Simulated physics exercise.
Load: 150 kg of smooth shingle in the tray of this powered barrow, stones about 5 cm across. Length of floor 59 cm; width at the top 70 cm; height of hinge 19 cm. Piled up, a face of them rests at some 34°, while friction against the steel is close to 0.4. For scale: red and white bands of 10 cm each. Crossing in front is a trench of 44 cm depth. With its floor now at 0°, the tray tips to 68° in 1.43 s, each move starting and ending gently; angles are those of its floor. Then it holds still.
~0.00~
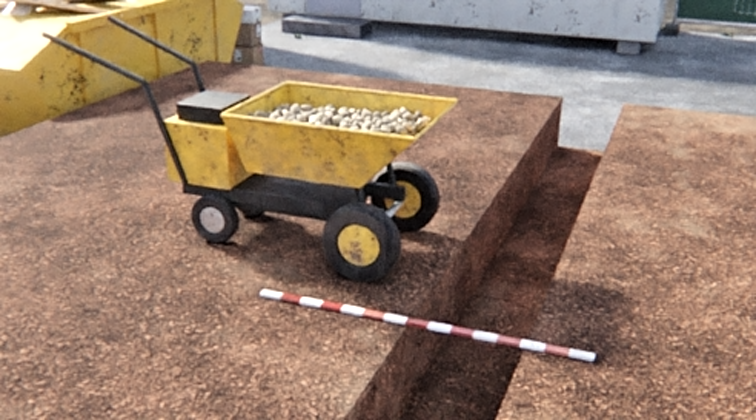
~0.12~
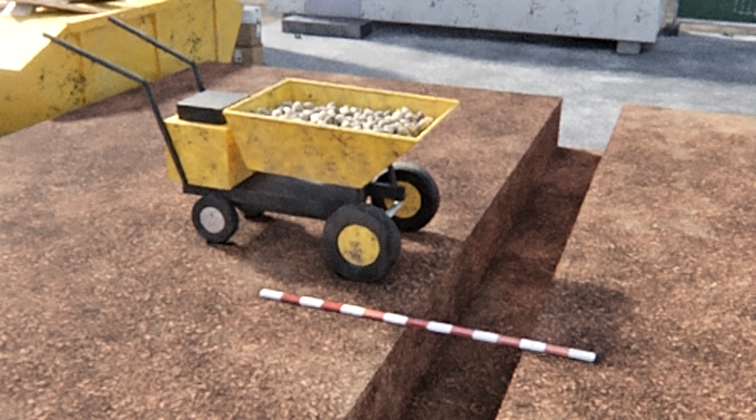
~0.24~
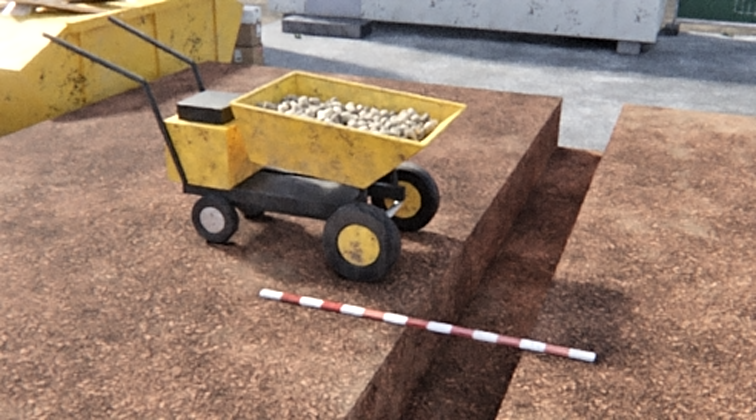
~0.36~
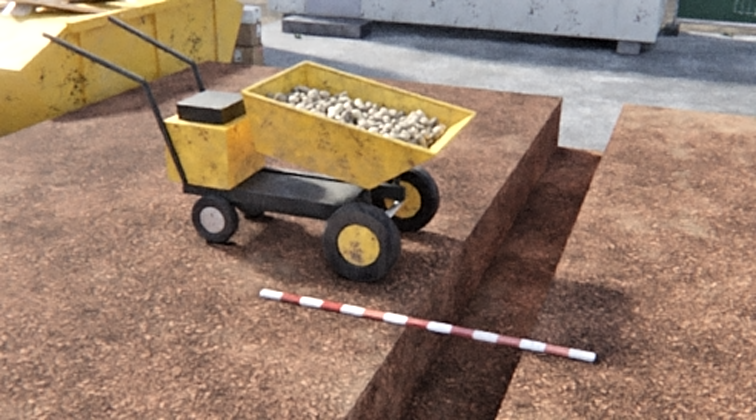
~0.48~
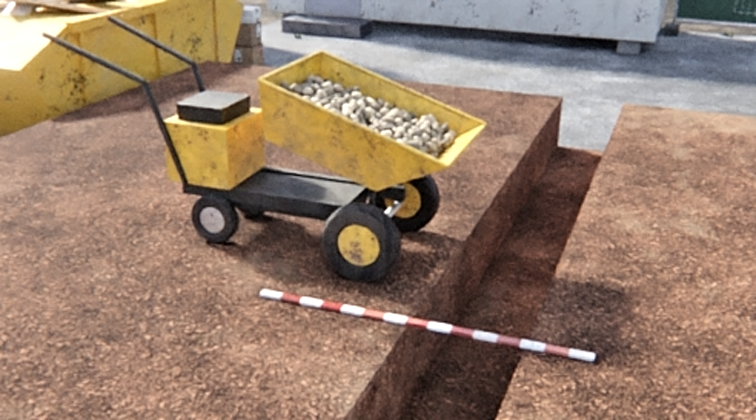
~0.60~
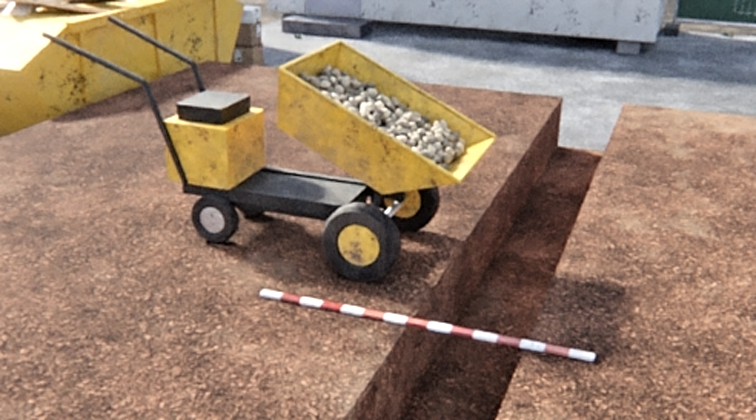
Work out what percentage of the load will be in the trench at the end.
It comes to roughly 68 percent of the load.
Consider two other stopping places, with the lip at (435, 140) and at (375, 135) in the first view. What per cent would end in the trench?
Around 40% for the first place and 100% for the second.
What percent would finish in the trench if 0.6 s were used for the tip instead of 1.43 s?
Roughly 50% would finish there.
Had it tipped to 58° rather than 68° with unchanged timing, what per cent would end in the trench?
Roughly 70 per cent would end in the trench.
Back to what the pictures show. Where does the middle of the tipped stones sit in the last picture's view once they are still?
I'd put it close to (527, 343).
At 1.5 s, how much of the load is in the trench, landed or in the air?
Some 45 per cent.
After 1.1 s the floor is at 57°; 100 % in the tray; the foremost stones are at (508, 231).
After 1.5 s the floor is at 68°; 37 % in the tray, 43 % in the trench, 20 % past the trench; the foremost stones are at (632, 295).
After 1.9 s the floor is at 68°; 8 % in the tray, 60 % in the trench, 31 % past the trench; the foremost stones are at (729, 308).
After 3.8 s the floor is at 68°; 0 % in the tray, 68 % in the trench, 32 % past the trench; the foremost stones are past the picture's edge.
